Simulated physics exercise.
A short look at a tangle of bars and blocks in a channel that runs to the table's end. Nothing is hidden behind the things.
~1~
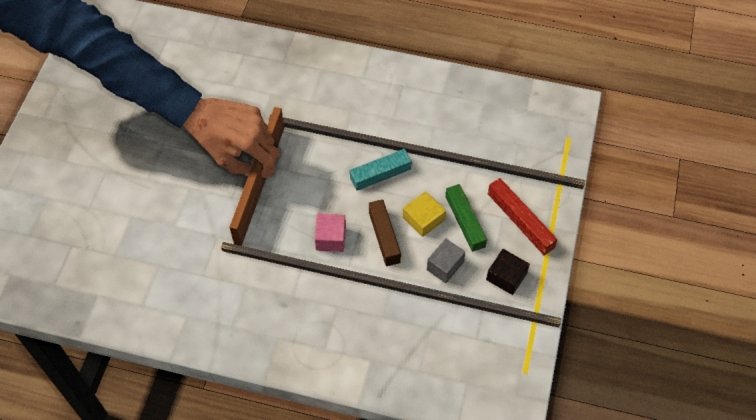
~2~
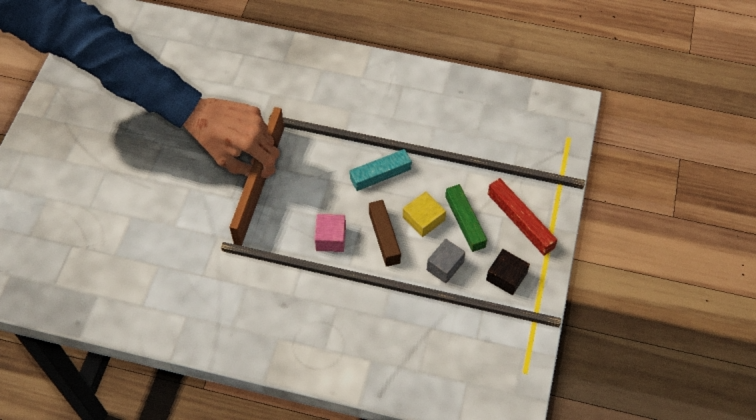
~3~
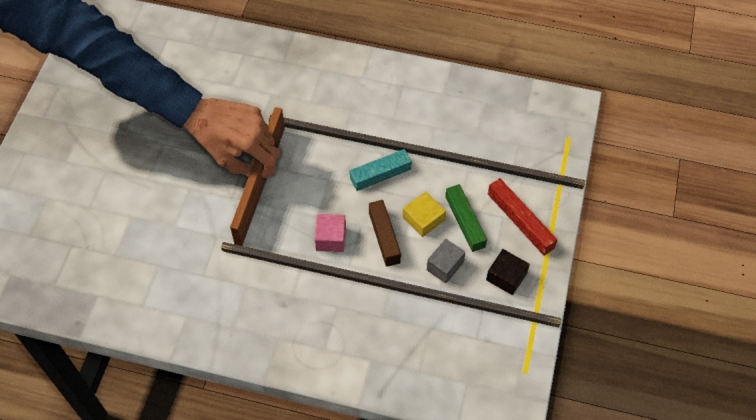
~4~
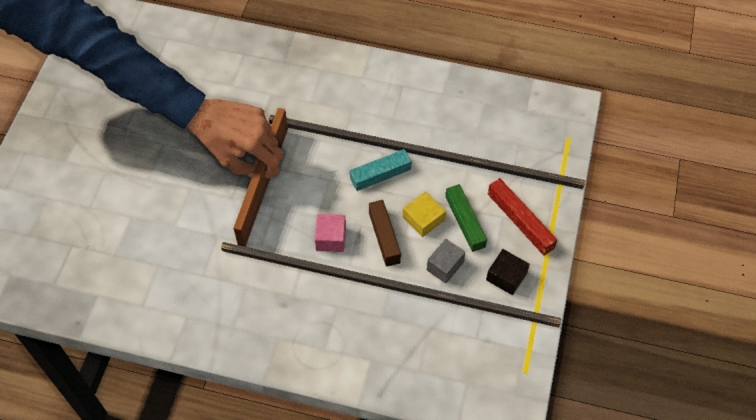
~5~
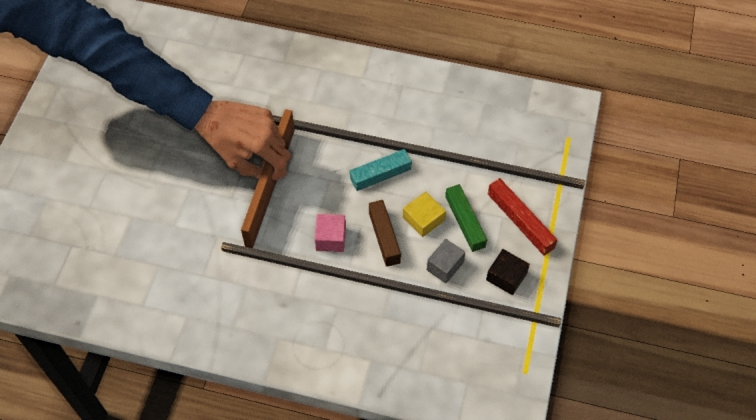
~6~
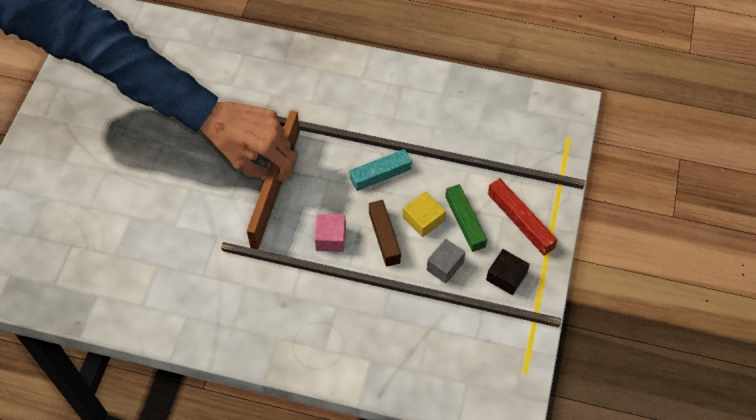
A hand in a blue sleeve held a wooden board upright between two rails, then slid it slightly right toward the colourful bars and blocks, which stayed still on the table near a yellow line.
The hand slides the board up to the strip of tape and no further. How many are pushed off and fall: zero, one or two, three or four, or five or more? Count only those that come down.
The number that fall off is five or more.
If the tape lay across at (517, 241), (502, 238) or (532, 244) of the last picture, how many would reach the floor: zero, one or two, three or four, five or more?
The falls would be either one or two; none at all; three to four.
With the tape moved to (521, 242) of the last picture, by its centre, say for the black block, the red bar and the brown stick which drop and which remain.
The black block falls; the red bar comes down; the brown stick does not fall.
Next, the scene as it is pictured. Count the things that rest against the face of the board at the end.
It touches 2.
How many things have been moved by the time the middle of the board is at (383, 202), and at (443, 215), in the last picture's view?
At the one place 3, at the other 7.
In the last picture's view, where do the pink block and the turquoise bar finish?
Near (556, 289) and (565, 208).
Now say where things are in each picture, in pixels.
The first picture shows red bar (522, 216); black block (508, 272); green bar (466, 218); board (258, 175); tape (548, 248).
The second picture shows black block (508, 272); yellow block (424, 214).
The third picture shows green bar (466, 218); board (259, 175).
The fourth picture shows red bar (522, 216); grey block (446, 261).
The fifth picture shows black block (508, 272); turquoise bar (381, 170).
The sixth picture shows red bar (522, 216); black block (508, 272); green bar (466, 218); board (274, 179); tape (548, 248).
Soon after, none off yet; red bar at rest near (522, 216); black block at rest near (508, 272); green bar at rest near (466, 218).
At rest, the number that fall off is five or more; fallen, brown stick, yellow block, grey block, green bar, black block and red bar.
